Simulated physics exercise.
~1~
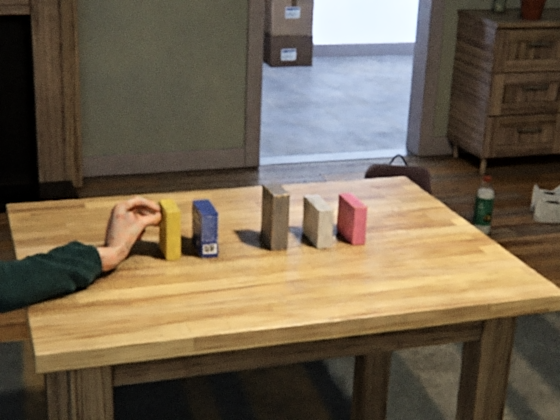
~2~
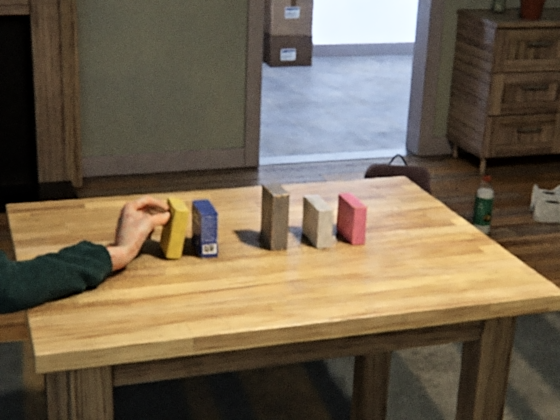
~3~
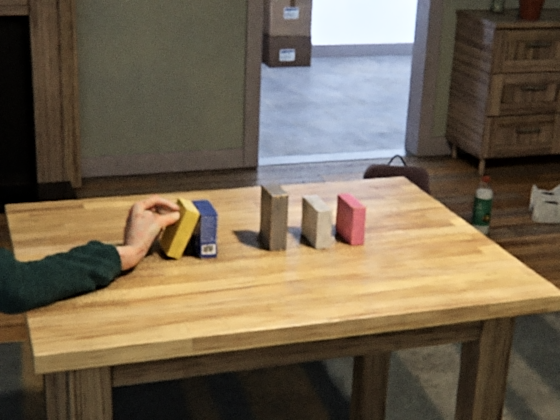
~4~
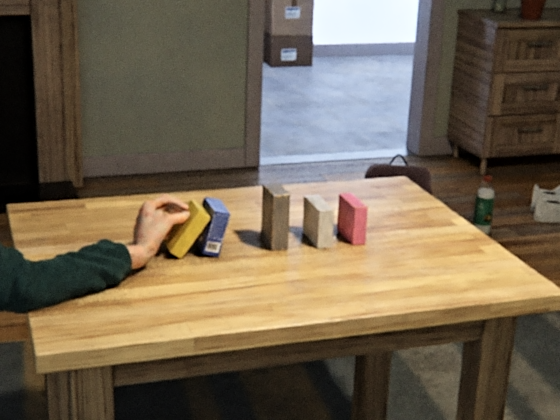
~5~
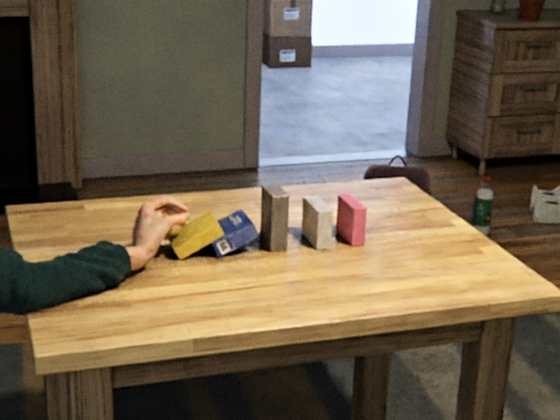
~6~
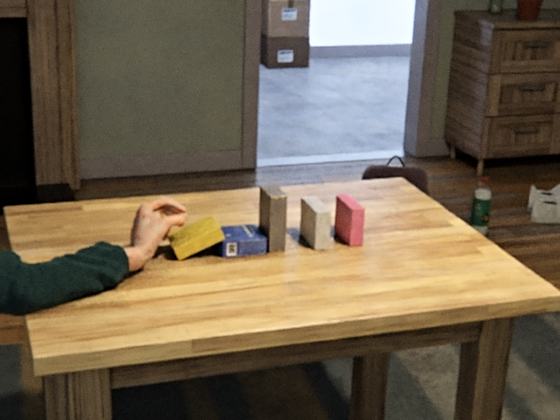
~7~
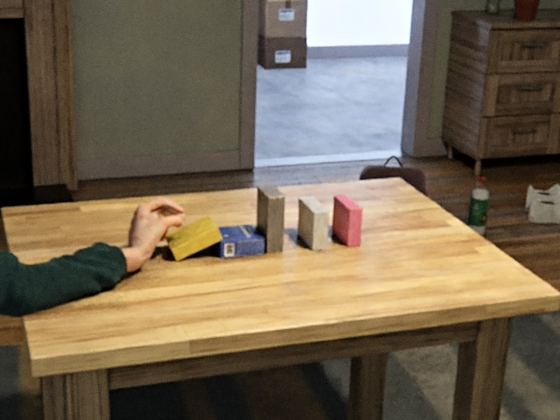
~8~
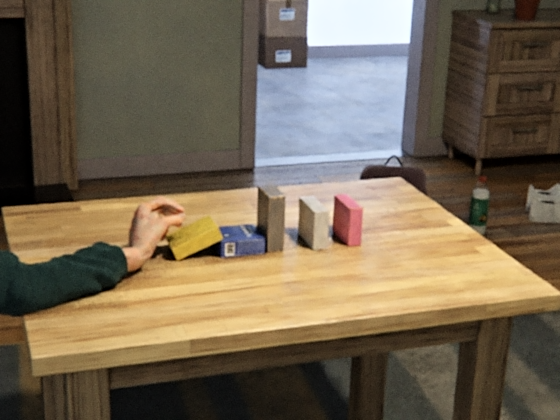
Yellow block tipped by a hand knocking the blue packet flat to the right, while grey, white and pink blocks stay standing.
